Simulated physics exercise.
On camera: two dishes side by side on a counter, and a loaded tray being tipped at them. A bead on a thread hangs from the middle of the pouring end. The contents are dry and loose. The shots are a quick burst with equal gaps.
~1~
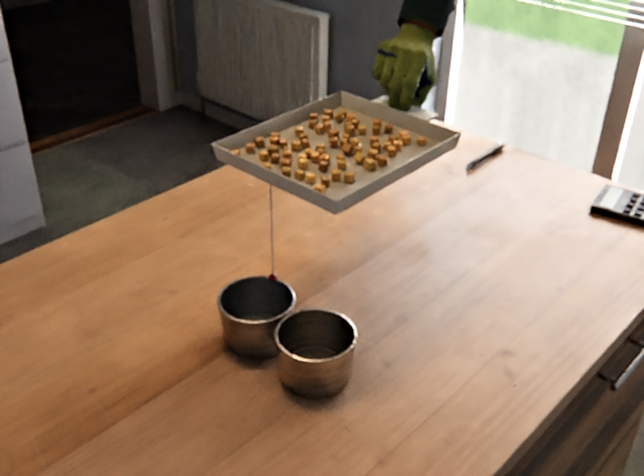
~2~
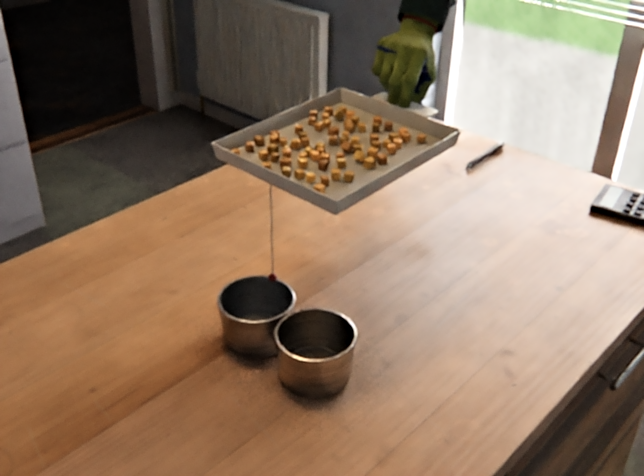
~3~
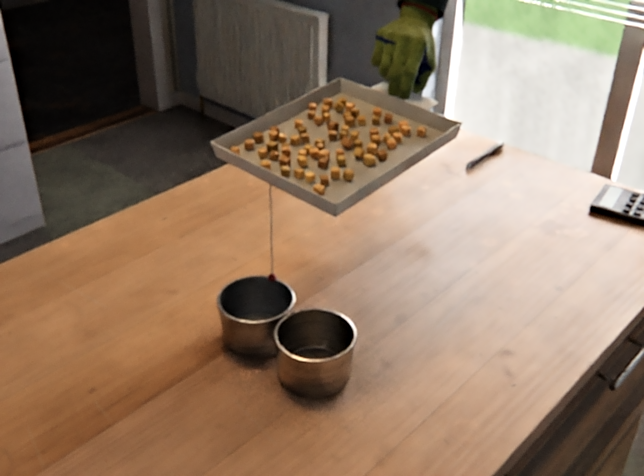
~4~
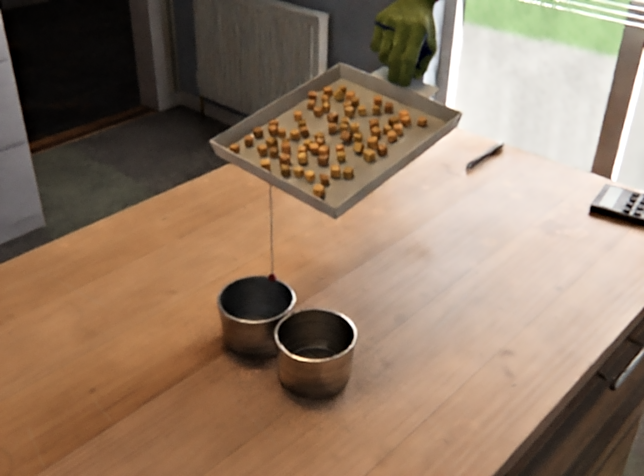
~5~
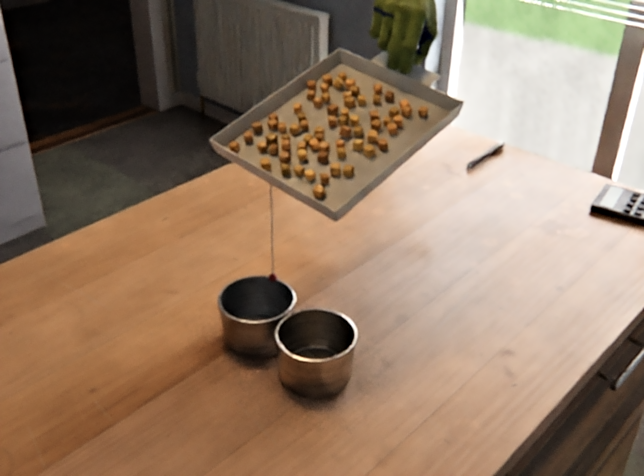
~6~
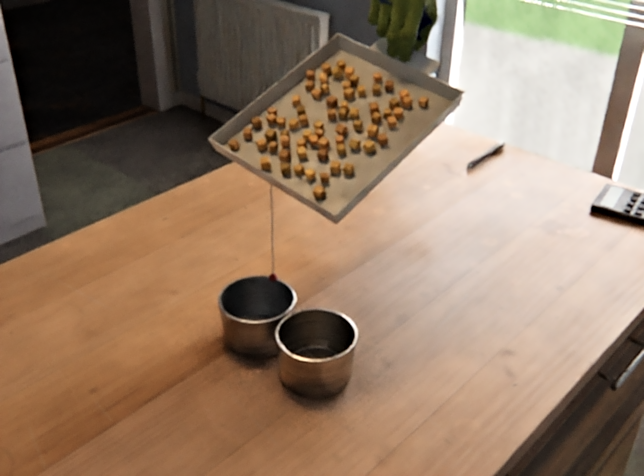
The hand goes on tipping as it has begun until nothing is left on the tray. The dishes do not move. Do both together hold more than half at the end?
Caught overall: The larger part.
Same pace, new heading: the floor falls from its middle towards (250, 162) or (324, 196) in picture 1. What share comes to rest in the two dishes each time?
First some 10, then 60 per cent.
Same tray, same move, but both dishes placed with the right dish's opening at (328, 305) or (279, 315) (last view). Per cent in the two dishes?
First some 20, then 30 per cent.
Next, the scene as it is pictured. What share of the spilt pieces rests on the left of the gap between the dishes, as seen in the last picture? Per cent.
Near 80 %.
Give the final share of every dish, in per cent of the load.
The left dish has 10 per cent, the right dish has 60.
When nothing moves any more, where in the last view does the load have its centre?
Near (308, 369).
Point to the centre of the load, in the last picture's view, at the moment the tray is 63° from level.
At about (306, 177).
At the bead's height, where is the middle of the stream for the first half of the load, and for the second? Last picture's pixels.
At about (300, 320), then at (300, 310).
Shortly afterwards, tray tipped steeply; the whole lot on the tray.
Next, tray tipped past a quarter turn; the bulk on the tray; a little in the right dish; only a few in the left dish; a little outside both; only a few in the air.
Some moments later, tray tipped past a quarter turn; near two thirds in the right dish; a little in the left dish; near a quarter outside both.
In the end, tray tipped past a quarter turn; near two thirds in the right dish; a little in the left dish; near a quarter outside both.
